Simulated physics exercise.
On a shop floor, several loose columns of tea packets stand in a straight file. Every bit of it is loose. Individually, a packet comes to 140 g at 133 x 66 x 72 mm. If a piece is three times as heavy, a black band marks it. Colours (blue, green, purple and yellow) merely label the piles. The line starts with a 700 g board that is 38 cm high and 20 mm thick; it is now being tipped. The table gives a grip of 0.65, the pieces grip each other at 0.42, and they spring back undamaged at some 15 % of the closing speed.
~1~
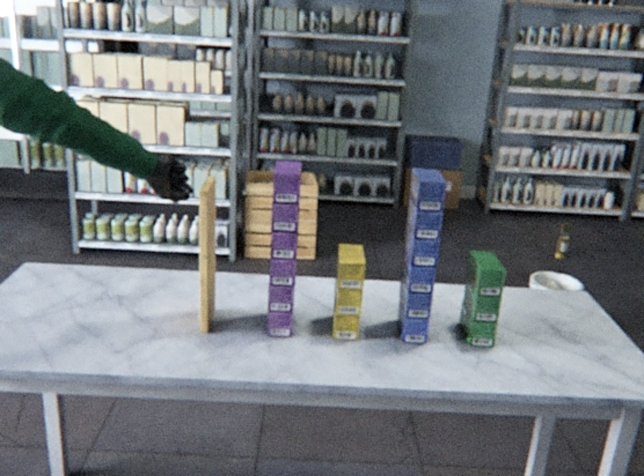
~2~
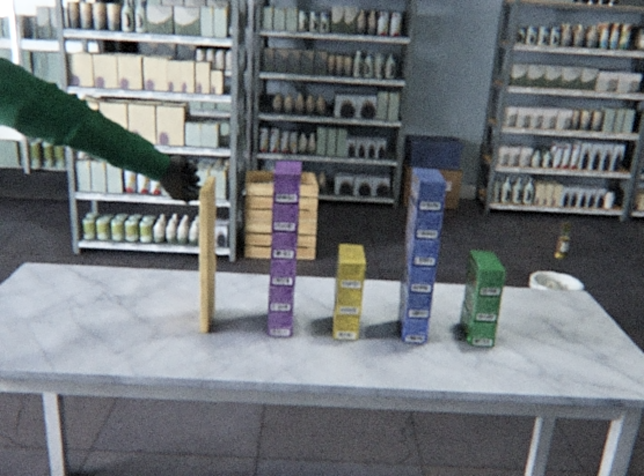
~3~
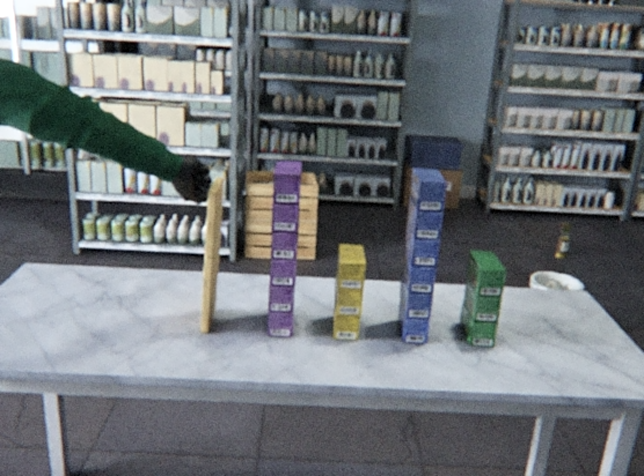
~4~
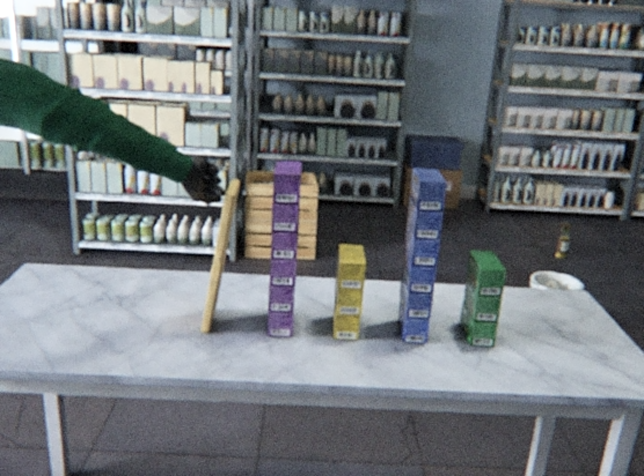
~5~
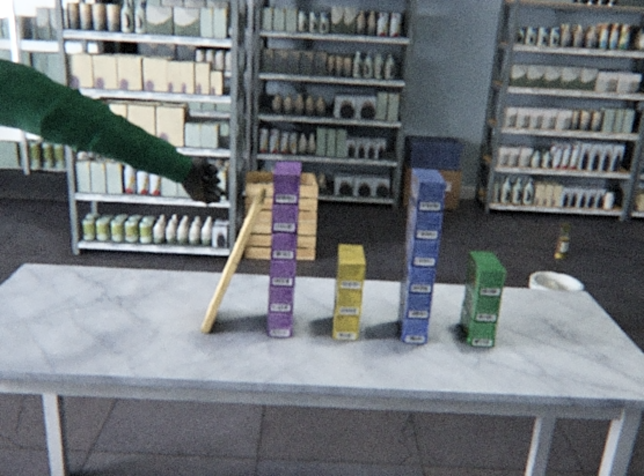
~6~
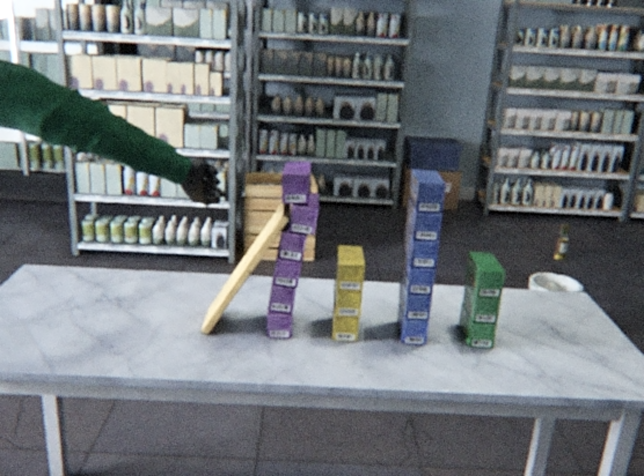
On a shop floor, a green-sleeved arm pushing a wooden board rightward, the board tilting into a purple packet column and shifting it.
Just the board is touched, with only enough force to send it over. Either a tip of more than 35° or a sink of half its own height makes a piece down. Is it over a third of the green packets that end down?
Yes, more than a third.
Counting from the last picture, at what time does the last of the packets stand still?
At around 1.0 s.
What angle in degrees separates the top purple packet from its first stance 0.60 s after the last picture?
At that moment, roughly 50 degrees.
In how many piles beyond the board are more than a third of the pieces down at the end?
Count: 4.
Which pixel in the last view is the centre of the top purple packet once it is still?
I'd place it at about (412, 293) in the final view.
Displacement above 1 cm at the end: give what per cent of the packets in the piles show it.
95 %.
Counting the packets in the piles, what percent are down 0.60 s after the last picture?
70 %.
Then, 0.32 s after the last picture, board 60° from upright; none of the 3 green packets down (5 of 18 in all colours); top green packet unmoved; top purple packet leaning 50°, 15 cm lower.
Then, 0.60 s after the last picture, board 71° from upright; none of the 3 green packets down (13 of 18 in all colours); top green packet leaning 28°; top blue packet on its side.
At rest, board 71° from upright; 3 of the 3 green packets down (17 of 18 in all colours); top green packet upside down; top purple packet leaning 44°, 29 cm lower. That is 100 per cent. As the last picture would show them, middles, top green packet near (614, 330), top purple packet near (412, 293).
